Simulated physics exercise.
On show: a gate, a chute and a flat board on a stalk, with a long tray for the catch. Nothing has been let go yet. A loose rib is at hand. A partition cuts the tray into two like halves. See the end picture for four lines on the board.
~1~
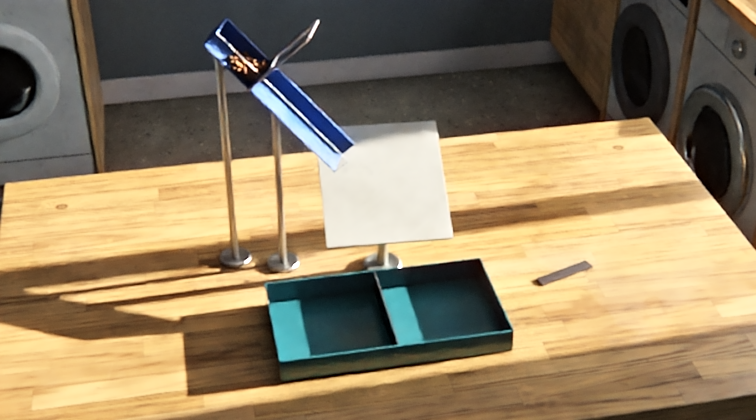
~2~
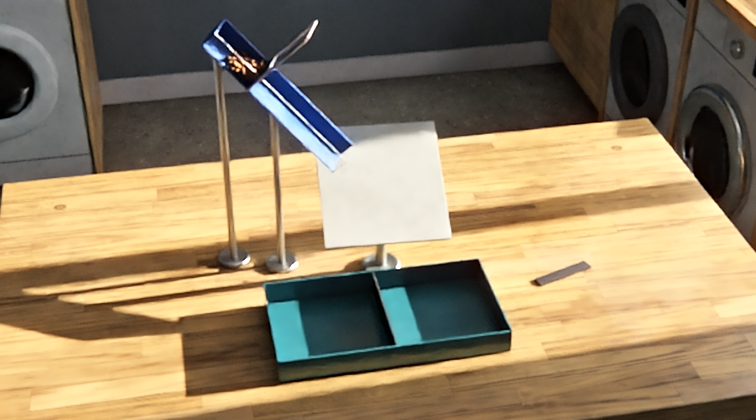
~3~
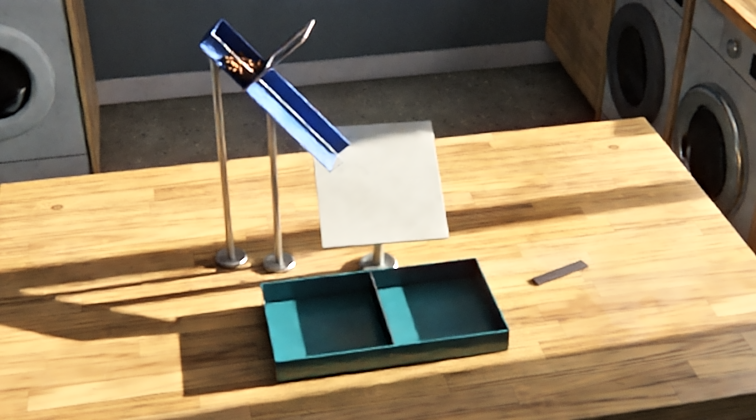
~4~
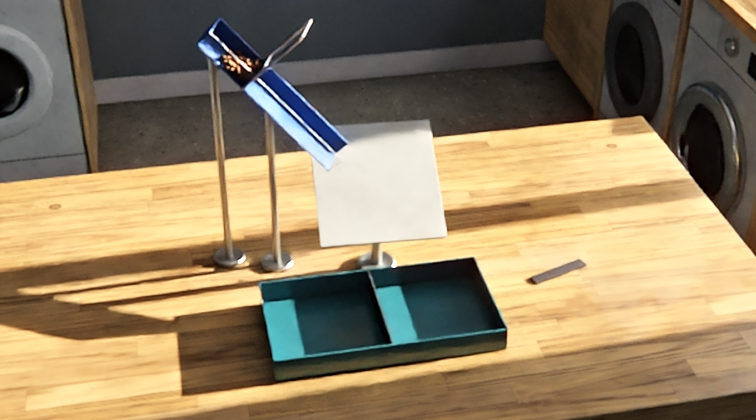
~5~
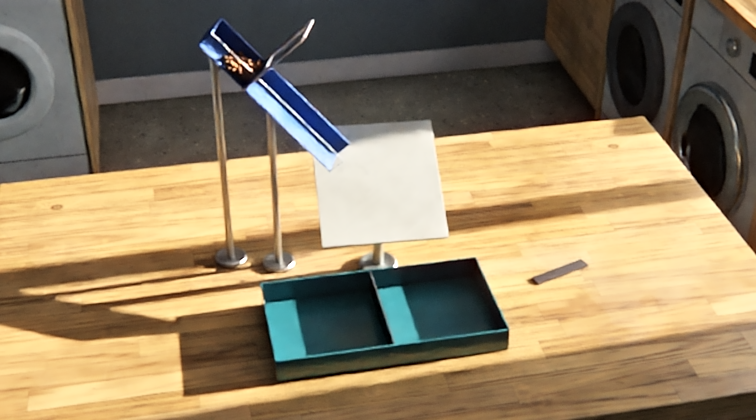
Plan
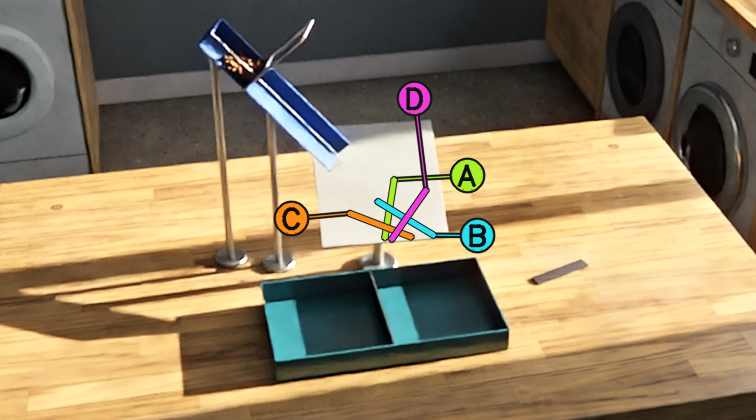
In a laundry room with washing machines along the back, a sunlit wooden worktop is seen from above and at an angle. A blue chute on metal posts, holding small orange-brown pieces behind a raised gate arm, slopes down rightward toward a pale tilted board, with a two-part teal tray in front and a grey strip at right. Nothing on the worktop moves; only the camera shifts very slightly.
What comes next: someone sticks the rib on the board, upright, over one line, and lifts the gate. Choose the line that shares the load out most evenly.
I would pick line D.
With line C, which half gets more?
Right.
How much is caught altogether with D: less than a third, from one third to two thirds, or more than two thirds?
More than two thirds.
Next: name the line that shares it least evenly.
It is C.
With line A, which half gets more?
Left.
On the marked copy, line A from (394, 179) to (384, 237); line B from (377, 201) to (433, 235); line C from (349, 213) to (411, 236); line D from (425, 190) to (391, 239).
For line A, of what is caught, most in the left half, a small part in the right.
For line B, of what is caught, about a quarter in the left half, most in the right.
For line C, of what is caught, none in the left half, all in the right.
For line D, of what is caught, about half in the left half, about half in the right.
